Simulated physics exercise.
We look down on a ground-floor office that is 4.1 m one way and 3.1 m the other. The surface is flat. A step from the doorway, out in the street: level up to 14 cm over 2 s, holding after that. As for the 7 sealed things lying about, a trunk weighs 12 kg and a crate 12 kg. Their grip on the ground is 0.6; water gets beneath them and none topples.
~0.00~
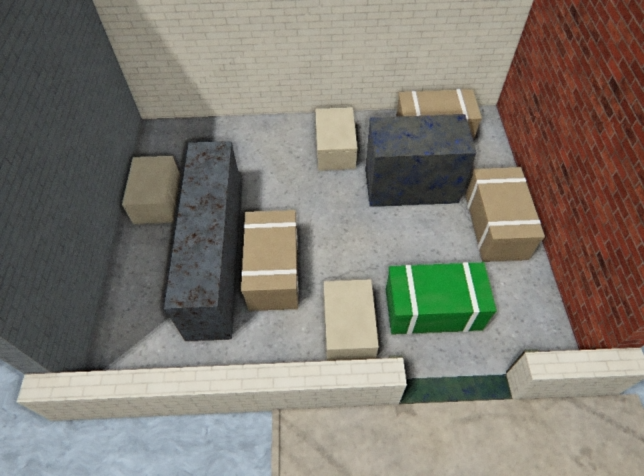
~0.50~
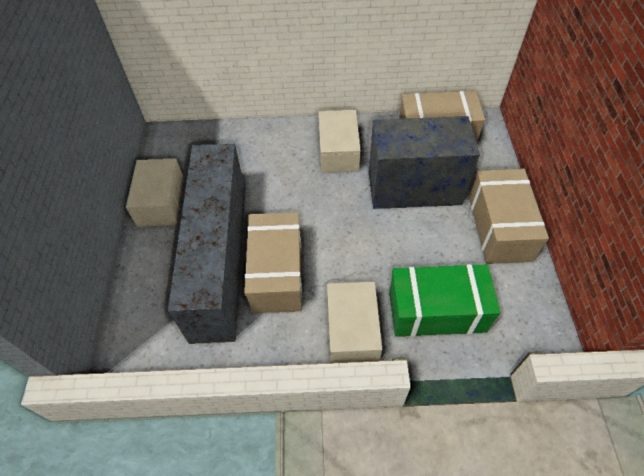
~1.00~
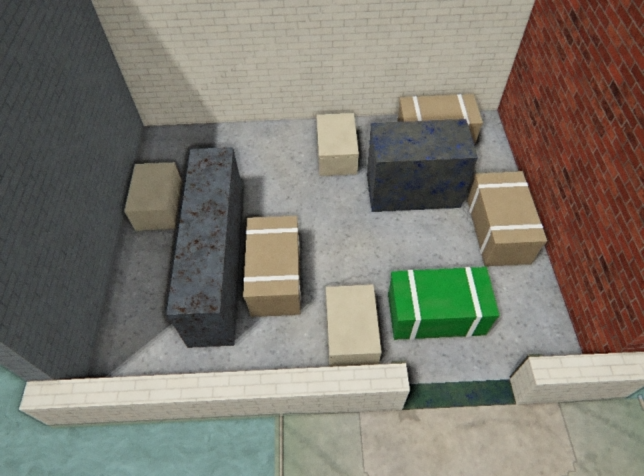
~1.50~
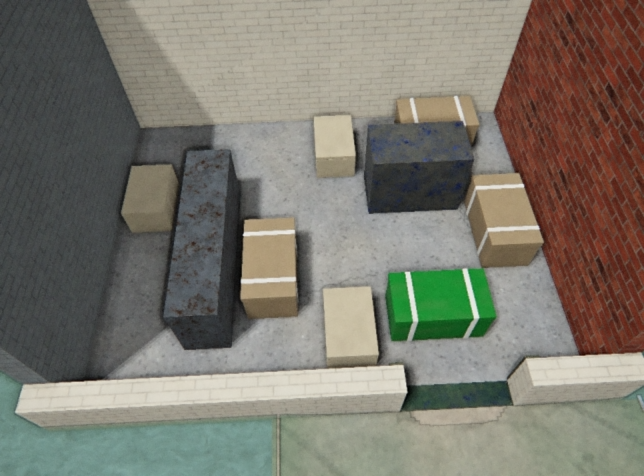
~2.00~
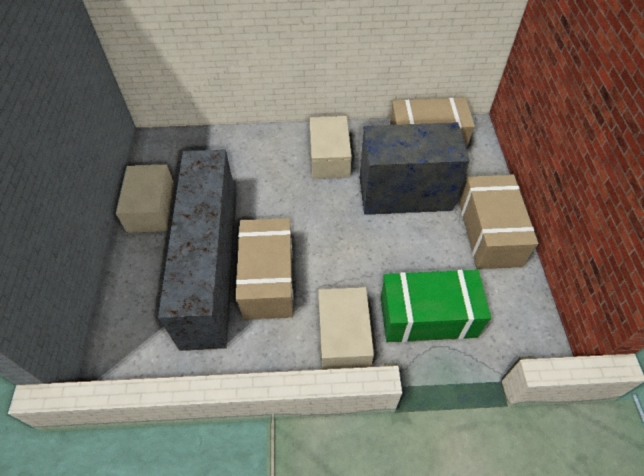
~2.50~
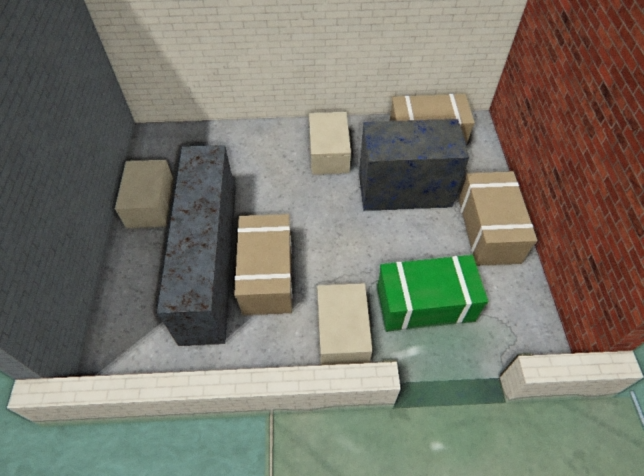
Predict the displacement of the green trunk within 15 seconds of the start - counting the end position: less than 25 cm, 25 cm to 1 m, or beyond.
It's set to be hauled off.
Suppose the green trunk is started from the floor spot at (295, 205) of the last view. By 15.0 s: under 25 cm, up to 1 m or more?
I'd say it goes a long distance.
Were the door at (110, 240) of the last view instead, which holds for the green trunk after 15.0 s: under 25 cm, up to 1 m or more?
Then the green trunk is left almost untouched.
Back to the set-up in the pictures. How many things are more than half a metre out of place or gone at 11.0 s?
The answer is 4.
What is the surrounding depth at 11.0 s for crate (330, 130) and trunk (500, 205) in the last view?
Depth approx. 7 cm / 6 cm.
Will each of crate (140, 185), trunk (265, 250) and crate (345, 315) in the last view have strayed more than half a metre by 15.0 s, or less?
Result, in order: Higher / higher / lower.
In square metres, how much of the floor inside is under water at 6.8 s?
9.0 m2.
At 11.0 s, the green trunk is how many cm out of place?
Close to 350 cm.
After 3.5 s the green trunk is near (415, 219), 0.7 m from its start, aground; 0 afloat.
After 6.8 s the green trunk is near (323, 188), 1.4 m from its start, aground; 1 afloat.
After 11.0 s the green trunk is near (149, 124), 3.3 m from its start, afloat; 5 afloat.
After 15.0 s the green trunk is near (138, 224), 2.6 m from its start, afloat; 7 afloat.
